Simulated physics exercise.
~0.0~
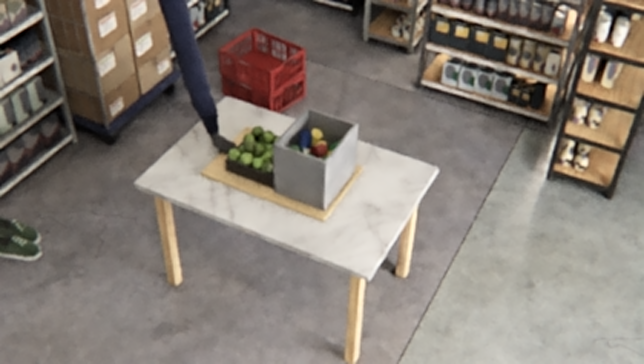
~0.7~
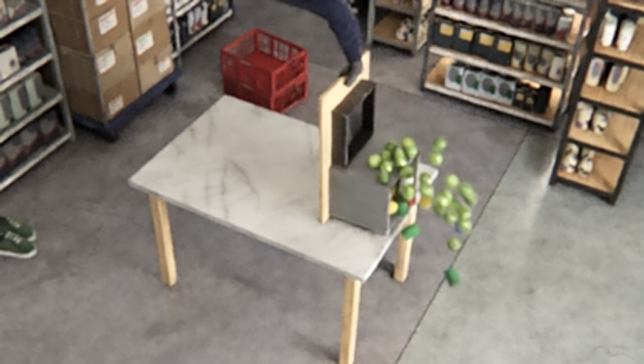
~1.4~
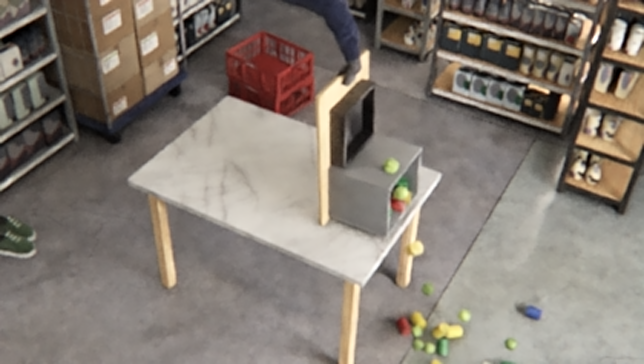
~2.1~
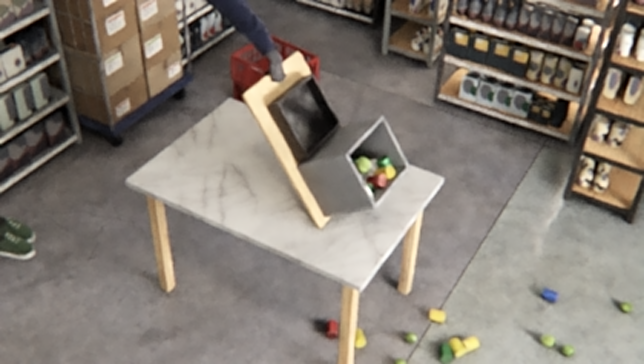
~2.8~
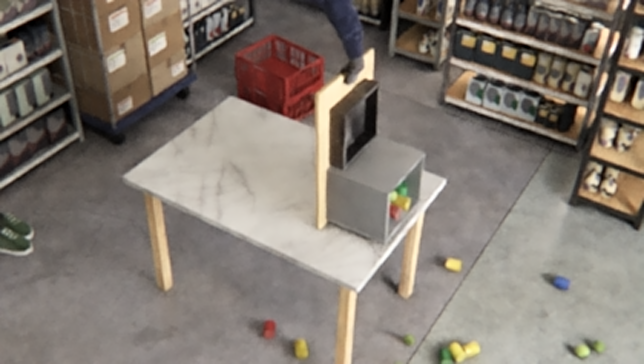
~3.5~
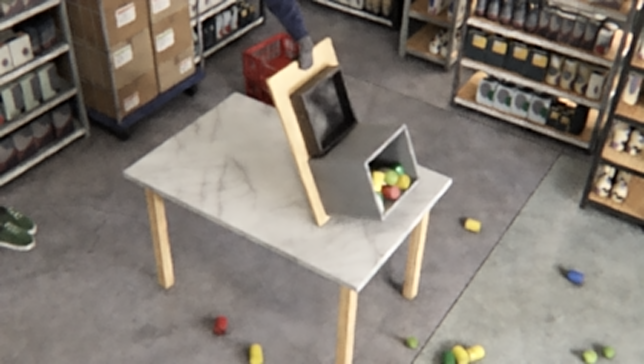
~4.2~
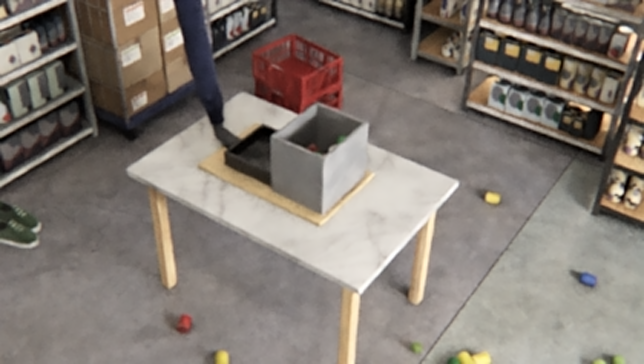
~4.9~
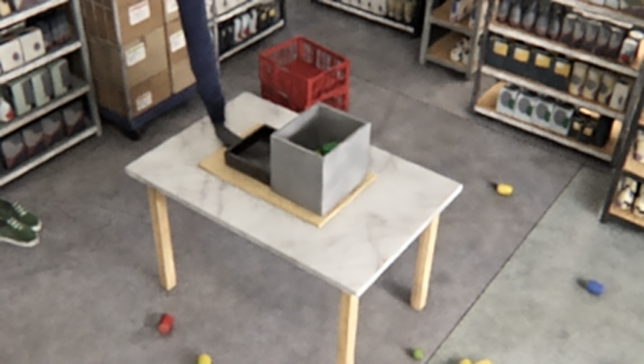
A board holding a black tub of green apples and a grey tub of small colourful jars was tipped up on its right edge by a gloved hand, spilling all the apples and some jars onto the floor, then partly lowered, raised again and finally laid flat.
